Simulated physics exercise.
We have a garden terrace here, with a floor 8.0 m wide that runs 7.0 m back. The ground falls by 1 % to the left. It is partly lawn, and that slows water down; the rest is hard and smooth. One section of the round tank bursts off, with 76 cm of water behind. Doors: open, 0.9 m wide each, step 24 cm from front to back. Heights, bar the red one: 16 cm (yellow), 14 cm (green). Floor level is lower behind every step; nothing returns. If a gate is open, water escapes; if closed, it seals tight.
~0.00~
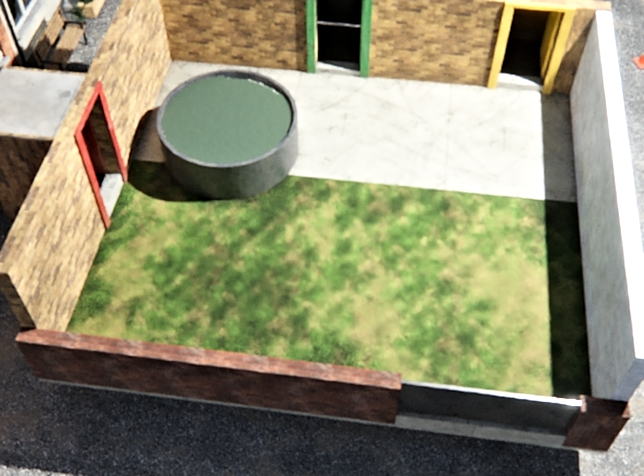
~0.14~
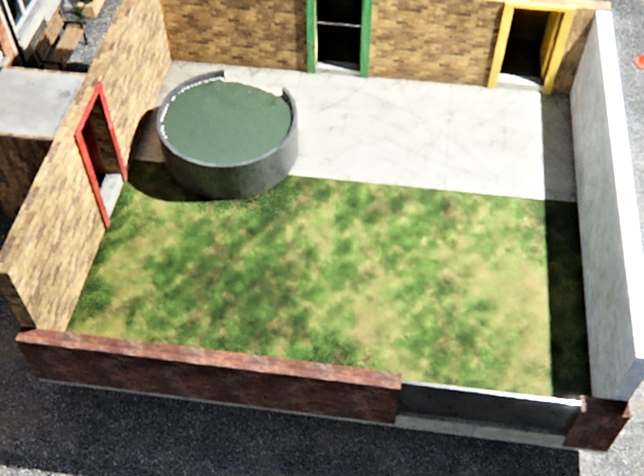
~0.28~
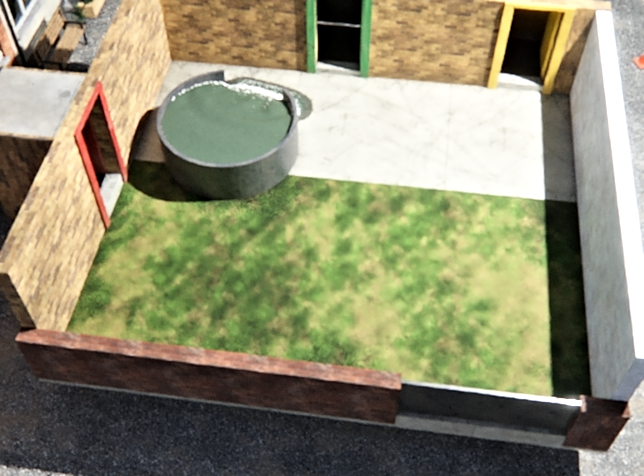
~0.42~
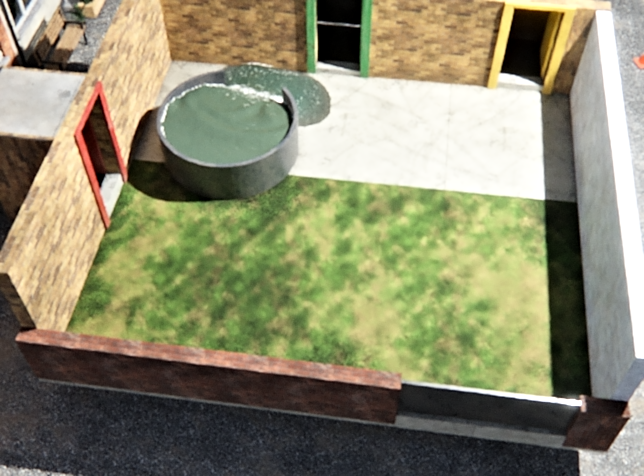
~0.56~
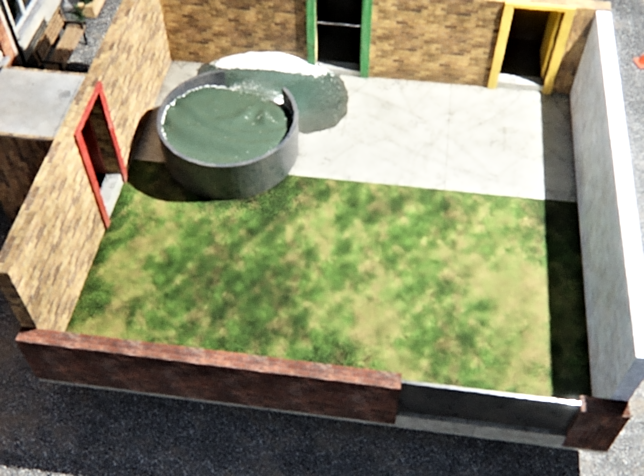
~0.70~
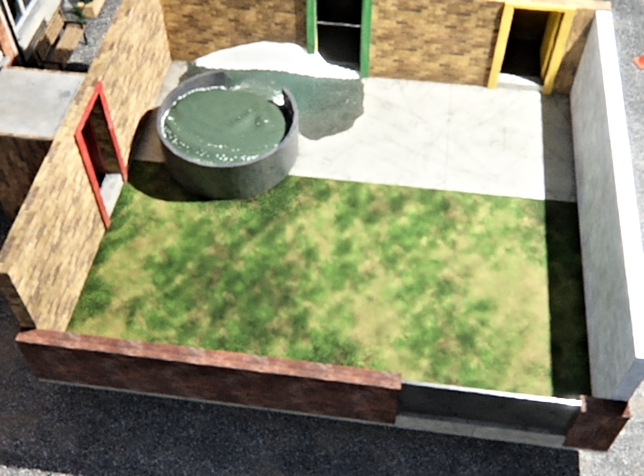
Green water pours from the back of the round tank and spreads across the pale paving.
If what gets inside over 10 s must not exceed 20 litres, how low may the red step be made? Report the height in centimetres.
Around 5.5 cm.
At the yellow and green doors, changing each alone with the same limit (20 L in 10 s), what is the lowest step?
You'd want about 8.5 centimetres at yellow and about 25 centimetres at green.
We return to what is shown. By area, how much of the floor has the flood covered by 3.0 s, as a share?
Wet share: Near 35 %.
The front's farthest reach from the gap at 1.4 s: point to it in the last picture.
Near pixel (464, 90).
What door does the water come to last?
Red door.
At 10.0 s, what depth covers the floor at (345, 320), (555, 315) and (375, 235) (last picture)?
The three readings, in order, are 4, 5 and 5 cm.
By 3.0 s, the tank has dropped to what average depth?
The average depth is some 32 cm.
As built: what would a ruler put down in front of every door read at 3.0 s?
Door by door in cm - red 10, yellow 6, green 19.
After 1.4 s water covers 10 % of the floor, deepest (54 cm) near (266, 73); it has not reached the red door.
After 3.0 s water covers 35 % of the floor, deepest (35 cm) near (179, 66); 10 cm at the red door, 0 litres in over its 25 cm step.
After 10.0 s water covers 100 % of the floor, deepest (12 cm) near (163, 83); 6 cm at the red door, 0 litres in over its 25 cm step.
At the red door as built, the water arrived by 2.6 s and peaked near 11 cm at 4.4 s.
With a step of 5 cm, 28 litres would have come in within the 10 s; with 7 cm, 8 litres. So under 20 litres takes about 5.5 cm.
